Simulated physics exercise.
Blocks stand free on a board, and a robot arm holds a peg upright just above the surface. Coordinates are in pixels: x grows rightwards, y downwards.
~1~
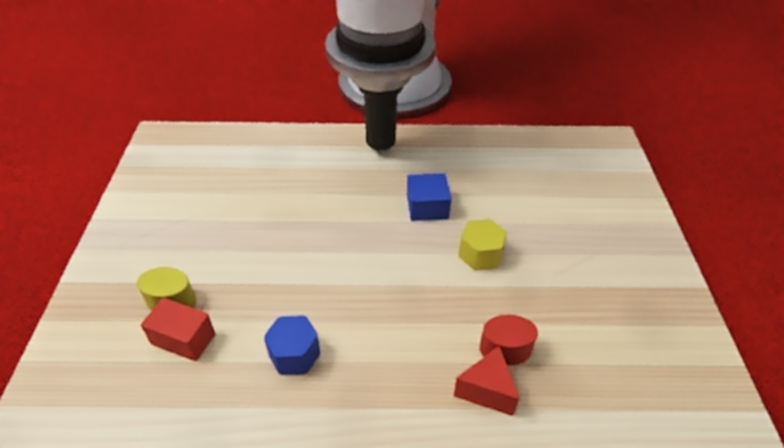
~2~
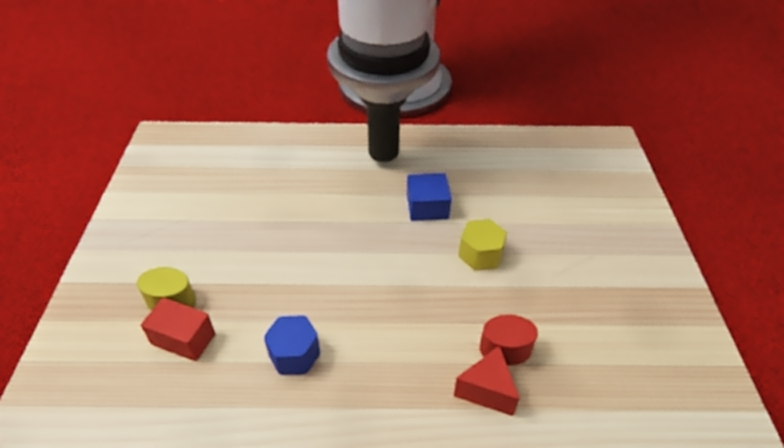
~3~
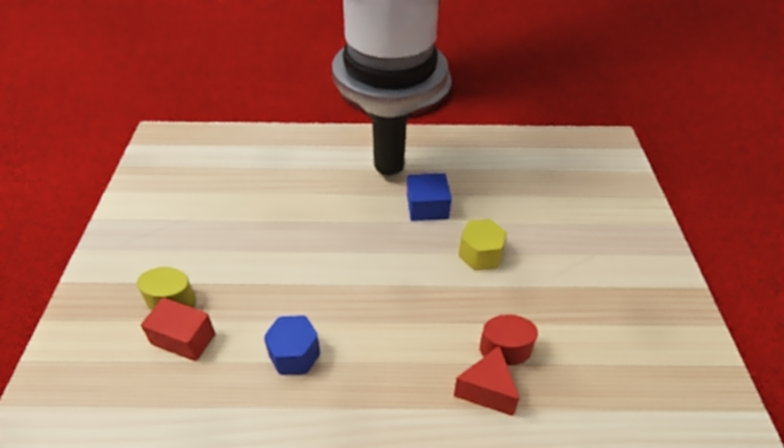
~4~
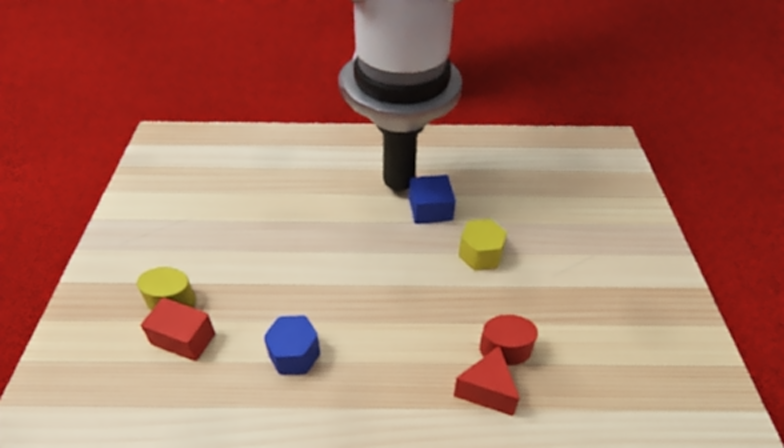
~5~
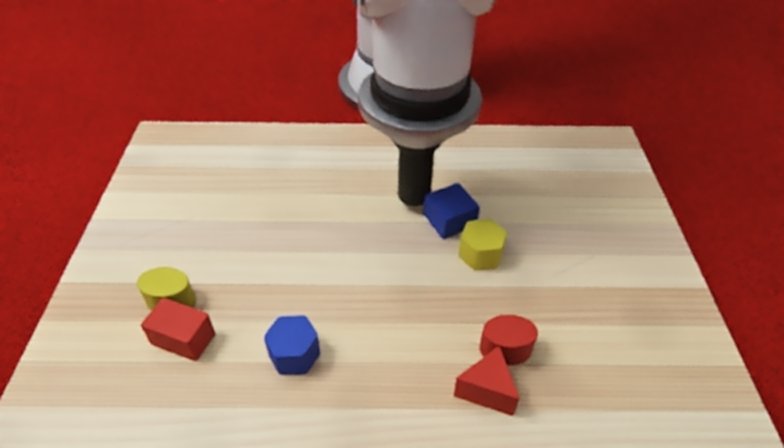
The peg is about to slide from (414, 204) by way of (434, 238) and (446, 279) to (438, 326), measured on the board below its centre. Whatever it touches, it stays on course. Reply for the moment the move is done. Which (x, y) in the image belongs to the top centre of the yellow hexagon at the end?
The answer is (506, 243).
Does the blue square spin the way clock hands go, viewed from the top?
No
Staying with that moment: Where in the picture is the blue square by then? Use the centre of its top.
My estimate: (476, 214).
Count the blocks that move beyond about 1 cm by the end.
Two blocks move.
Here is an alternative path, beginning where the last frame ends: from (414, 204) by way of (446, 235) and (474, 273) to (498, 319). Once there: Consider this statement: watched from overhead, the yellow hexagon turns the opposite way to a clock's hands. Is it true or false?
The statement is incorrect.
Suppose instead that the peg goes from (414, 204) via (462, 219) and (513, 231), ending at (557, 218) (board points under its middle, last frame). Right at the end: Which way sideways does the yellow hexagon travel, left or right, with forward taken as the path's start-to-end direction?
Right-hand side.
The first path, step by step. One third of the way, peg (436, 232); blue square (475, 214), turned 70° anticlockwise; yellow hexagon (506, 243), turned 40° clockwise.
Two thirds of the way, peg (447, 273); blue square (476, 214), turned 75° anticlockwise; yellow hexagon (506, 243), turned 40° clockwise.
At the end, peg (439, 318); blue square (476, 214), turned 75° anticlockwise; yellow hexagon (506, 243), turned 40° clockwise; red oval block still.
